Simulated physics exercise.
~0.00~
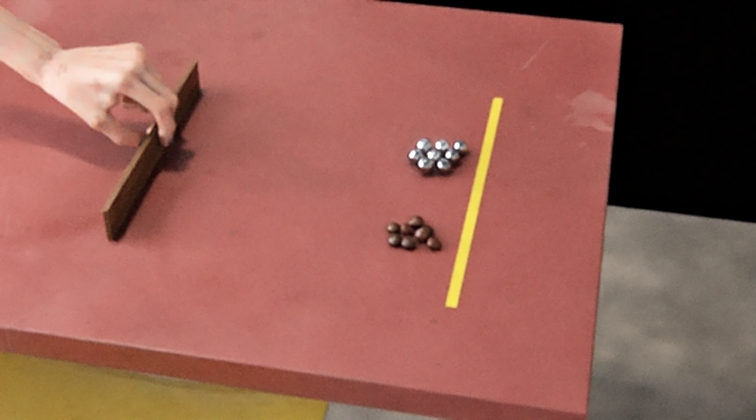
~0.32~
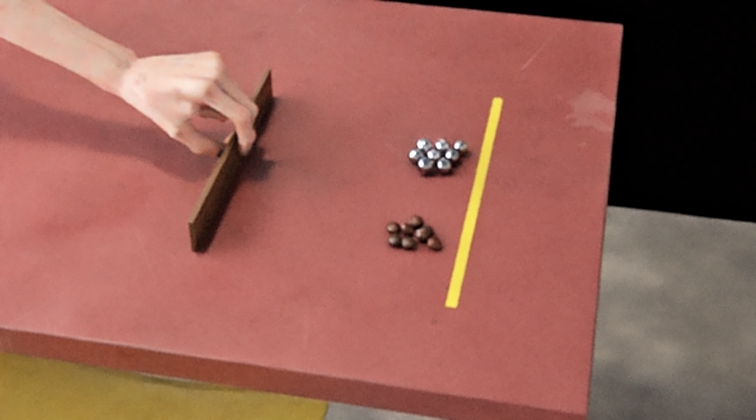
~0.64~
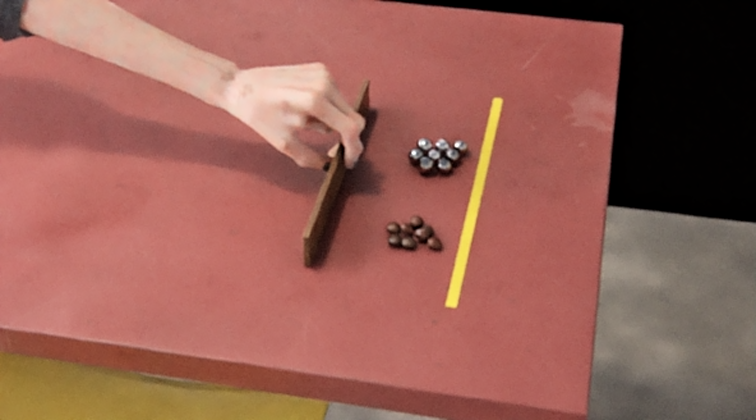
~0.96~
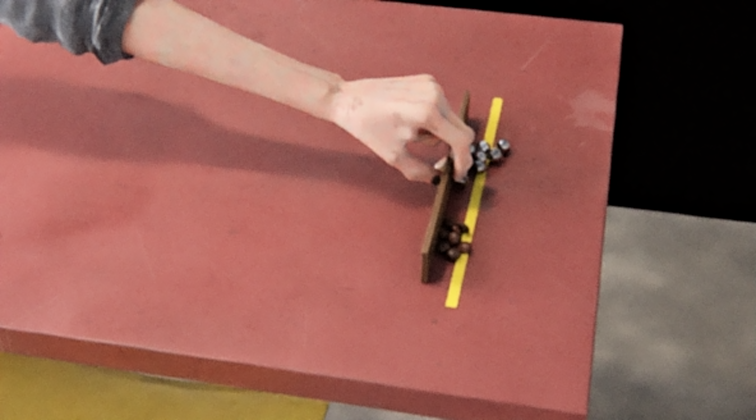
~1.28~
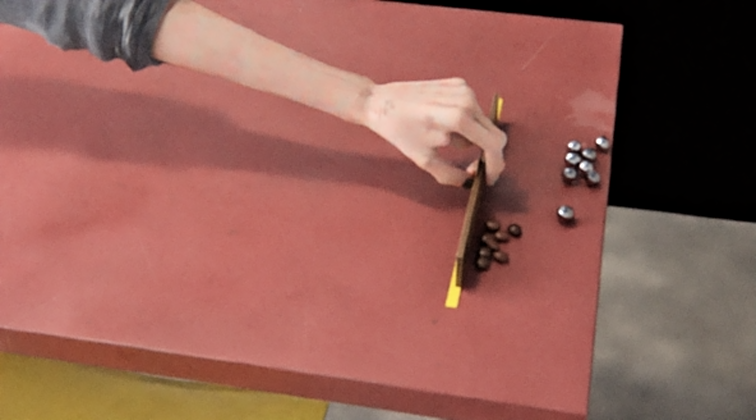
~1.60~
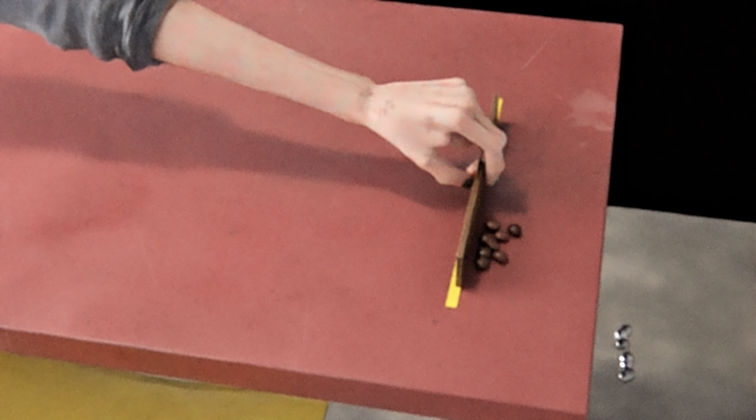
The footage shows a hand sliding an upright wooden strip rightward across a red table, pushing shiny silver balls and small brown pieces toward yellow tape; the strip stops there, the brown pieces stay beside it, and the silver balls roll on and fall off the right edge.
